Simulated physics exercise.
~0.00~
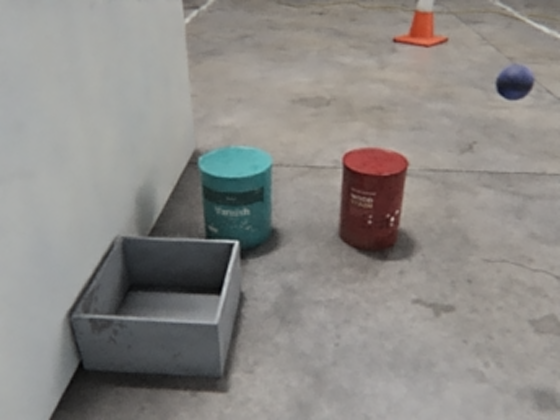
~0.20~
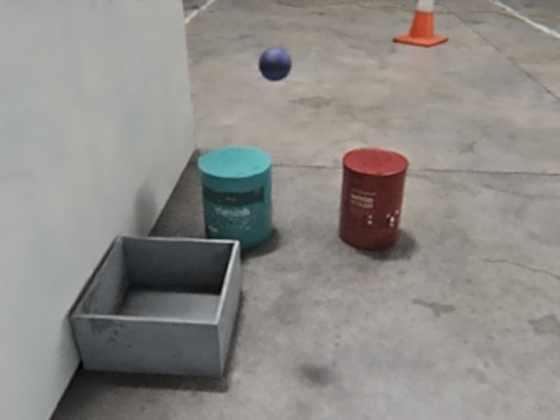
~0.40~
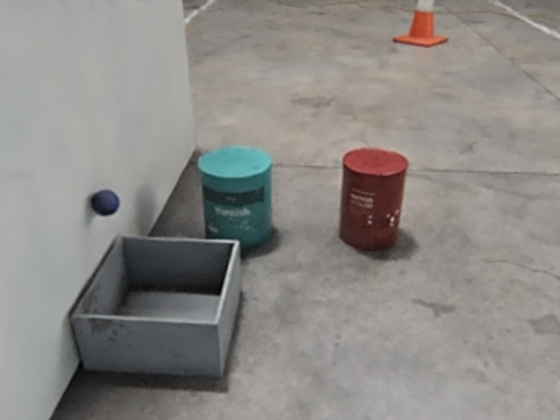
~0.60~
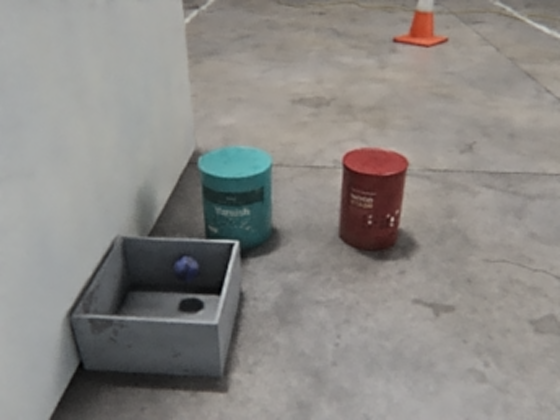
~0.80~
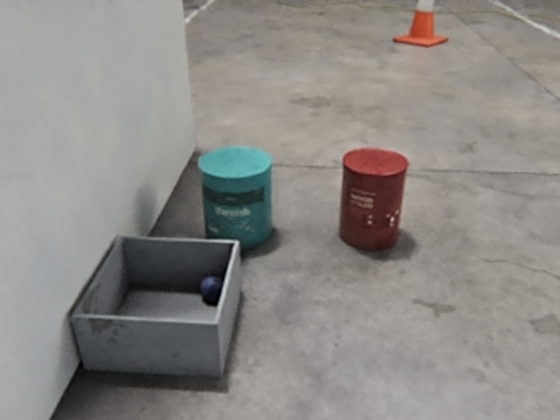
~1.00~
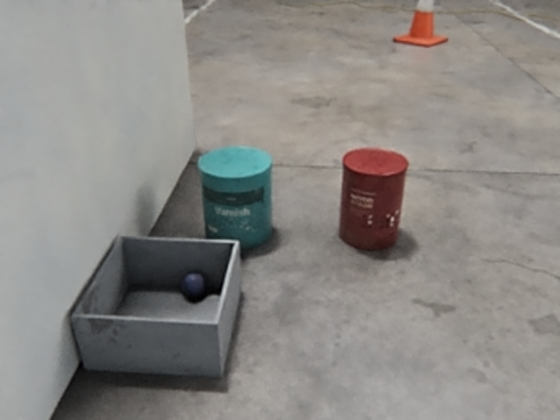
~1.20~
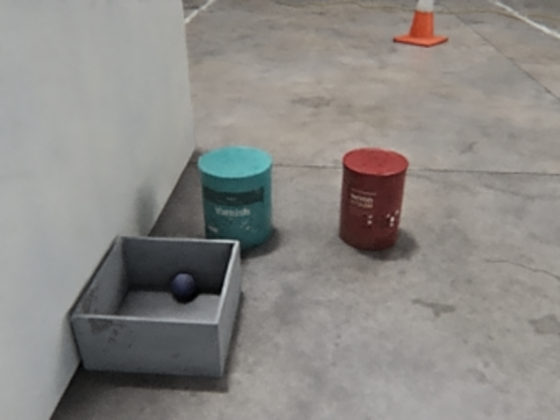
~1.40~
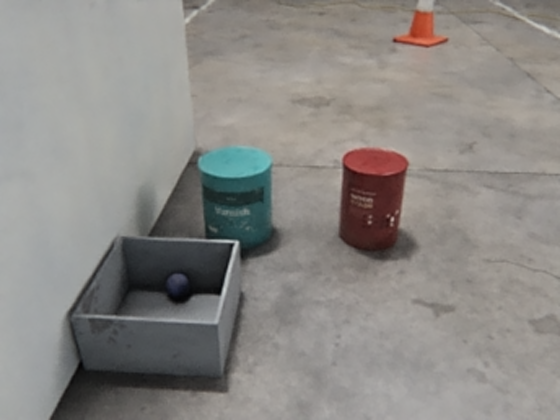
The clip shows a blue ball flying left past a red pail and a turquoise pail, meeting the pale wall at left and dropping rightward into an open grey box, where it shifts back left and ends up inside while both pails stay in place.
